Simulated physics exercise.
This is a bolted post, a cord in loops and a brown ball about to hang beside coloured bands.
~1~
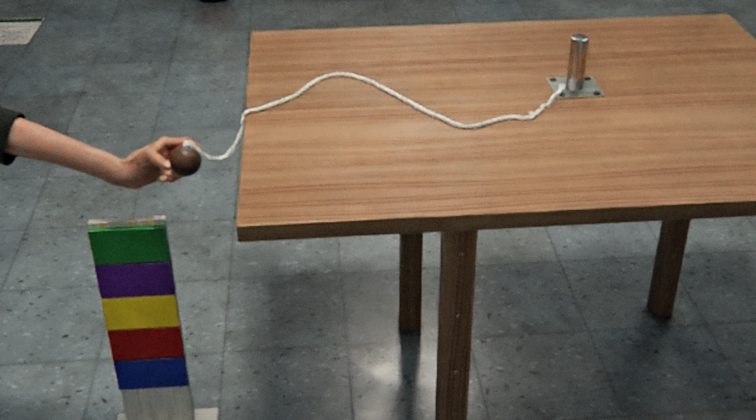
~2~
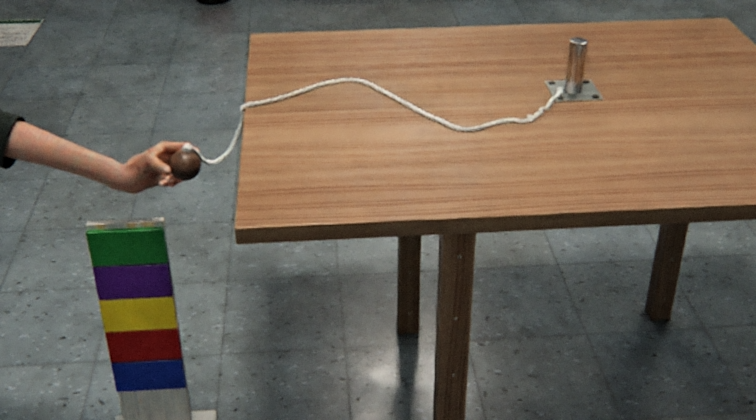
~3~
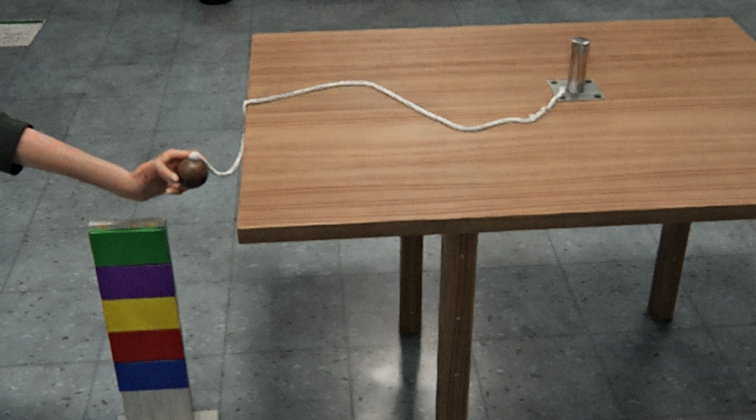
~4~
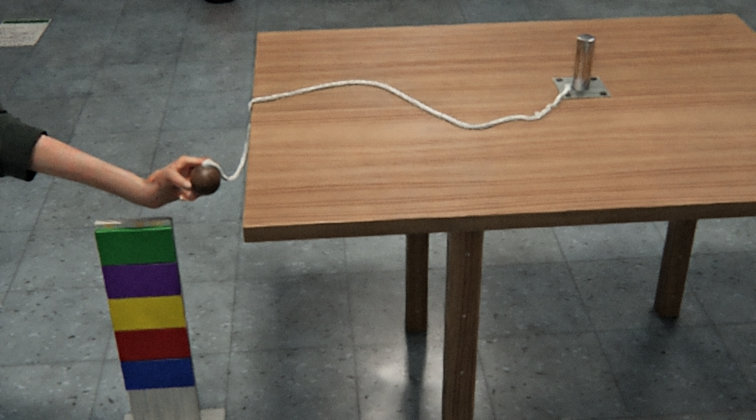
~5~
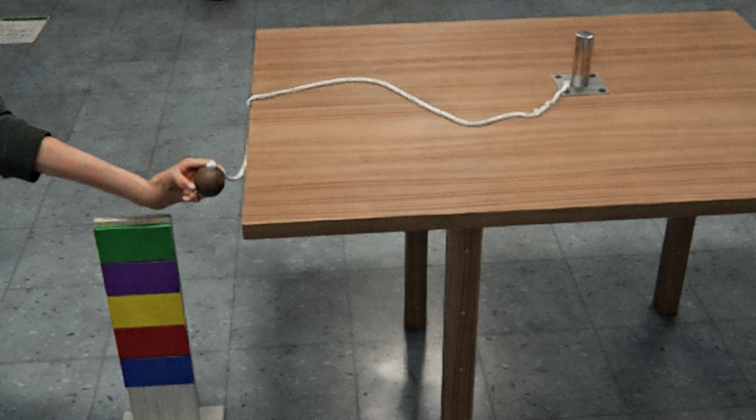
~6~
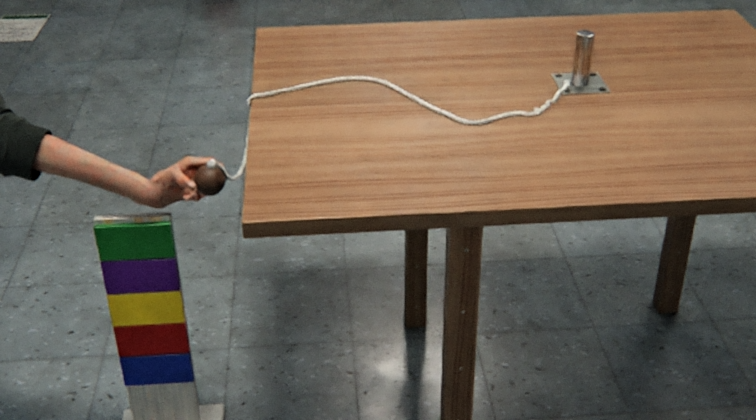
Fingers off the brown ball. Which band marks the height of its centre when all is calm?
Its centre hangs level with the red band.
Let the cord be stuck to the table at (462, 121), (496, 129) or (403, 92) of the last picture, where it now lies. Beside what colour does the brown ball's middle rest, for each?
In that order: Yellow; yellow; purple.
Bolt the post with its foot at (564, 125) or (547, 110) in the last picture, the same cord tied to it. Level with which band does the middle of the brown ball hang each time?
It would be blue; blue.
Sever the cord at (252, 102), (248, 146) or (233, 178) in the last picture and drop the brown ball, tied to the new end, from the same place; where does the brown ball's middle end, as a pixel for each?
In that order: (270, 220), (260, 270) and (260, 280).
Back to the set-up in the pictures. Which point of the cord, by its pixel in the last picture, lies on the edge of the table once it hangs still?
Near (345, 79).
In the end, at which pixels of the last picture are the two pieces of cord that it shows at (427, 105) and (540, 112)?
About (357, 104), and the other about (485, 91).
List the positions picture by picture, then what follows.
The first picture shows brown ball (185, 161); green (129, 247); purple (135, 281); yellow (141, 314); red (146, 345); blue (151, 375).
The second picture shows brown ball (185, 165); cord through (541, 110) (476, 129) (399, 100) (327, 83) (244, 116).
The third picture shows brown ball (193, 173).
The fourth picture shows brown ball (206, 180); cord through (549, 107) (484, 127) (406, 97) (327, 86) (250, 126).
The fifth picture shows brown ball (209, 182).
The sixth picture shows brown ball (210, 181); cord through (548, 103) (483, 122) (405, 93) (326, 82) (250, 122).
Early on, ball near (241, 312); level with yellow.
Midway, ball near (298, 322); level with red.
Near the end, ball near (250, 323); level with red.
Finally, ball near (269, 323); level with red. Its middle rests at the red band.
